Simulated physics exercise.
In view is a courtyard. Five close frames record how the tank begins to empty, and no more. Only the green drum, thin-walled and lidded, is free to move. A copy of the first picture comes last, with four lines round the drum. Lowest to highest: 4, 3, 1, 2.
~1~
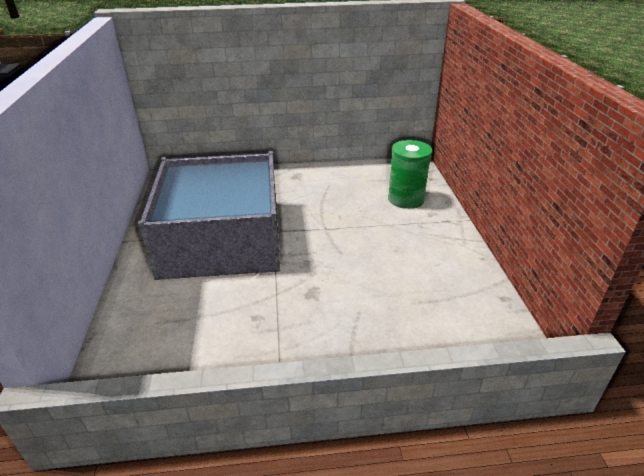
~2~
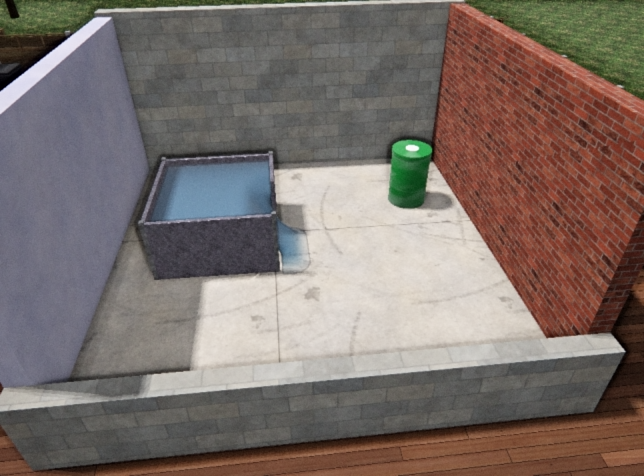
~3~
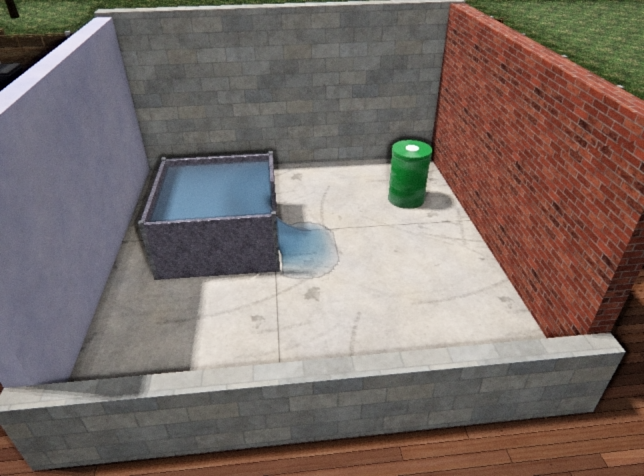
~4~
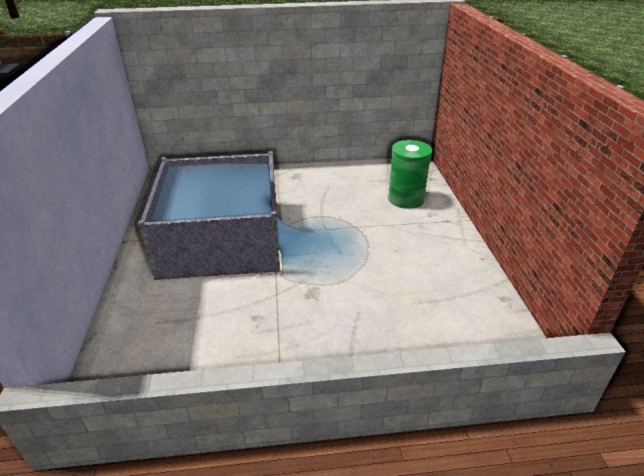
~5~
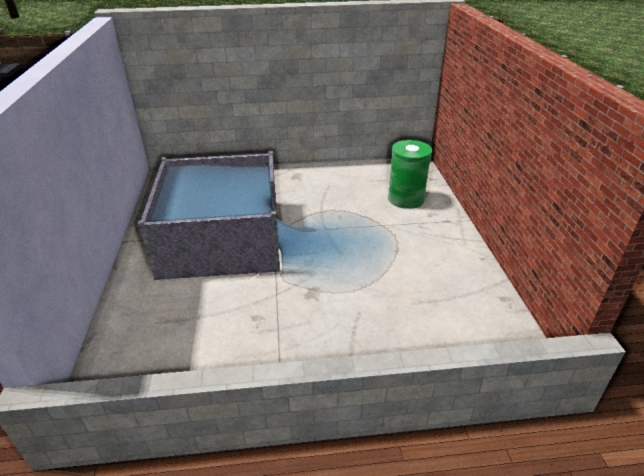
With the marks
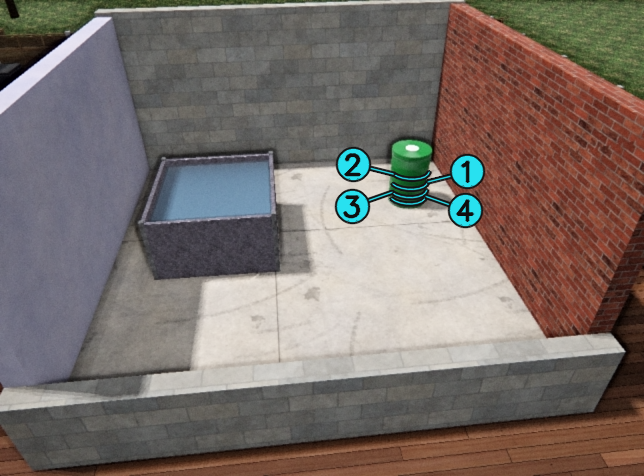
In a walled courtyard, water pours from the right side of a full stone tank and spreads rightward across the pale floor in a widening, rounded puddle, while a green drum near the back wall stays still.
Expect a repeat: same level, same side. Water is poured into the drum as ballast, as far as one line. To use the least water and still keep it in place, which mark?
Choose 3.
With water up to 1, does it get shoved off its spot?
No, not at all.
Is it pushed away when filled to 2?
No.
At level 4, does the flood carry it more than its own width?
Yes, clearly.
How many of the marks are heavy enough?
Three.
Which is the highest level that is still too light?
Here it is level 4.
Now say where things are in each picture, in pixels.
Lid of the green drum at (412, 149); tank full, its middle at (214, 190), in the first frame.
In the second frame, 2 % of the ground wet, in view closest to the drum at (295, 230).
In the third frame, 4 % of the ground wet, in view closest to the drum at (322, 230).
In the fourth frame, 6 % of the ground wet, in view closest to the drum at (343, 224).
Lid of the green drum at (412, 149); 10 % of the ground wet, in view closest to the drum at (358, 217), in the fifth frame.
On the marked copy, 1 at (413, 189); 2 at (414, 179); 3 at (412, 197); 4 at (411, 203); from the bottom up 4, 3, 1, 2.
For level 1, it does not move.
For level 2, it does not move.
For level 3, it does not move.
For level 4, it is pushed about 3 times its own width away.
